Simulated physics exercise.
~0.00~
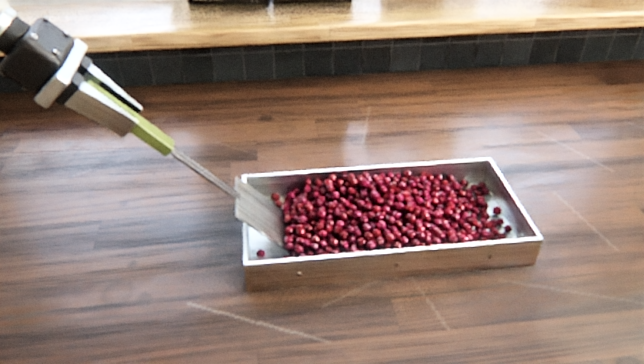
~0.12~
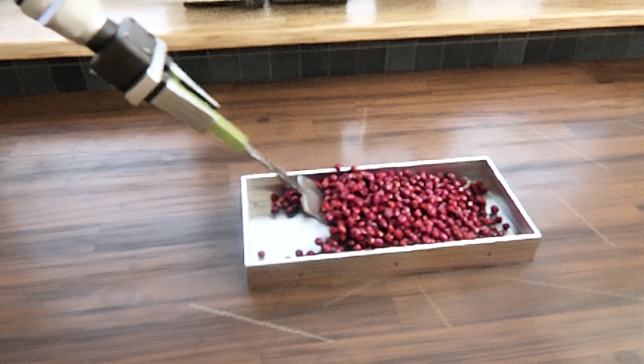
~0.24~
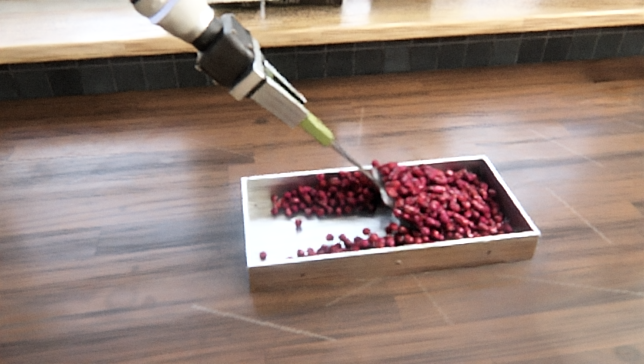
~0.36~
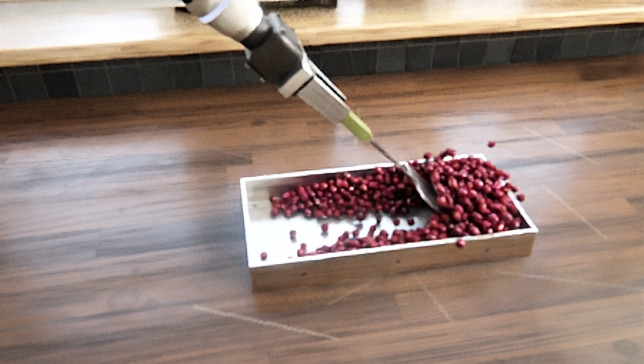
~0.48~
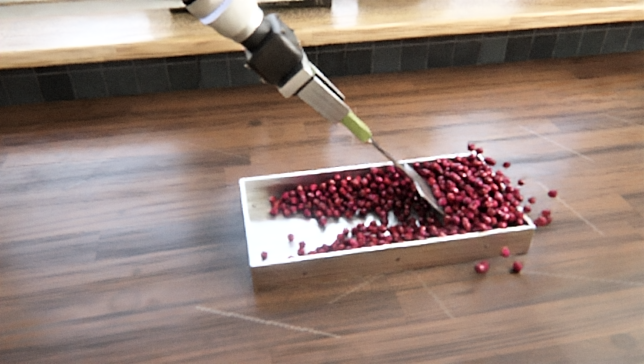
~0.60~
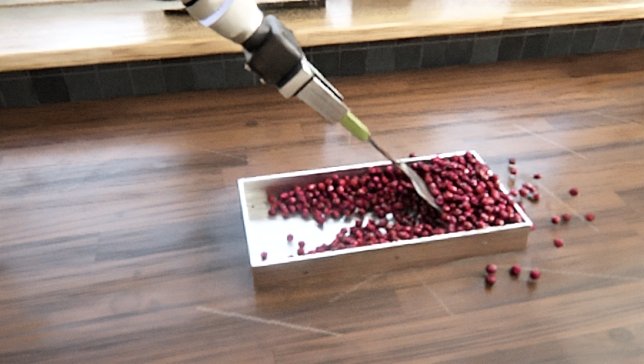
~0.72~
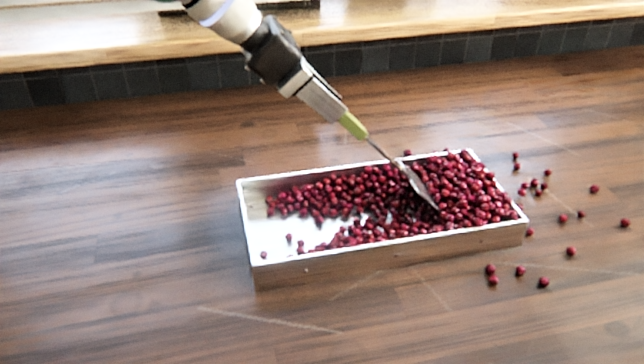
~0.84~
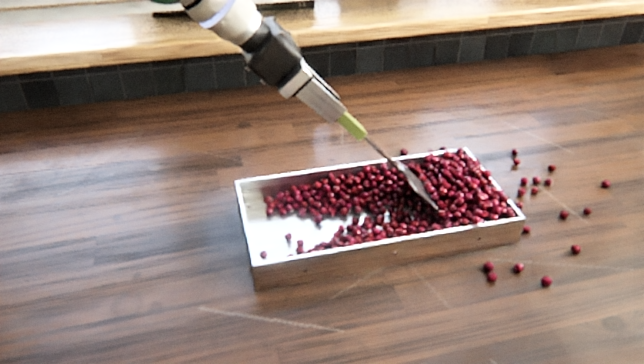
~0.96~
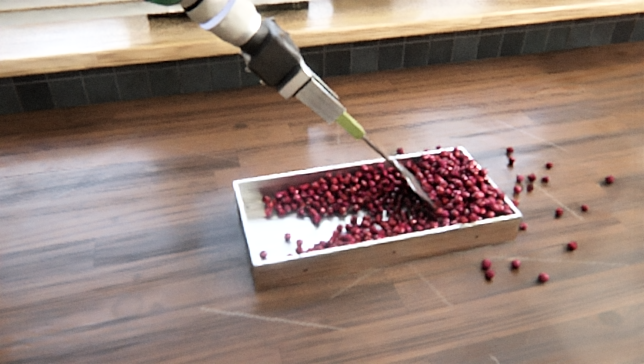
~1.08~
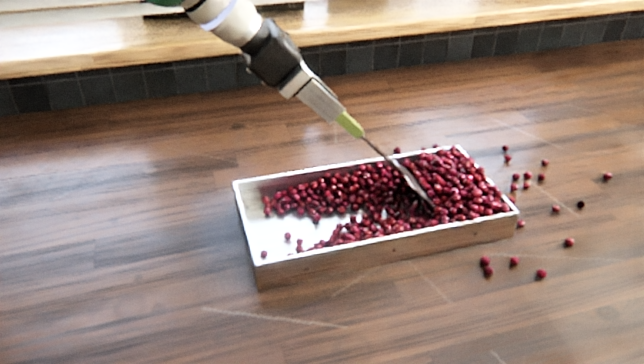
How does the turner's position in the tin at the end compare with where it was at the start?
It starts at the left end of the tin and ends farther to the right, resting among the heaped red beads.
Robot arm pushing a turner rightward through red beads in a roasting tin, spilling a few onto the table before stopping.
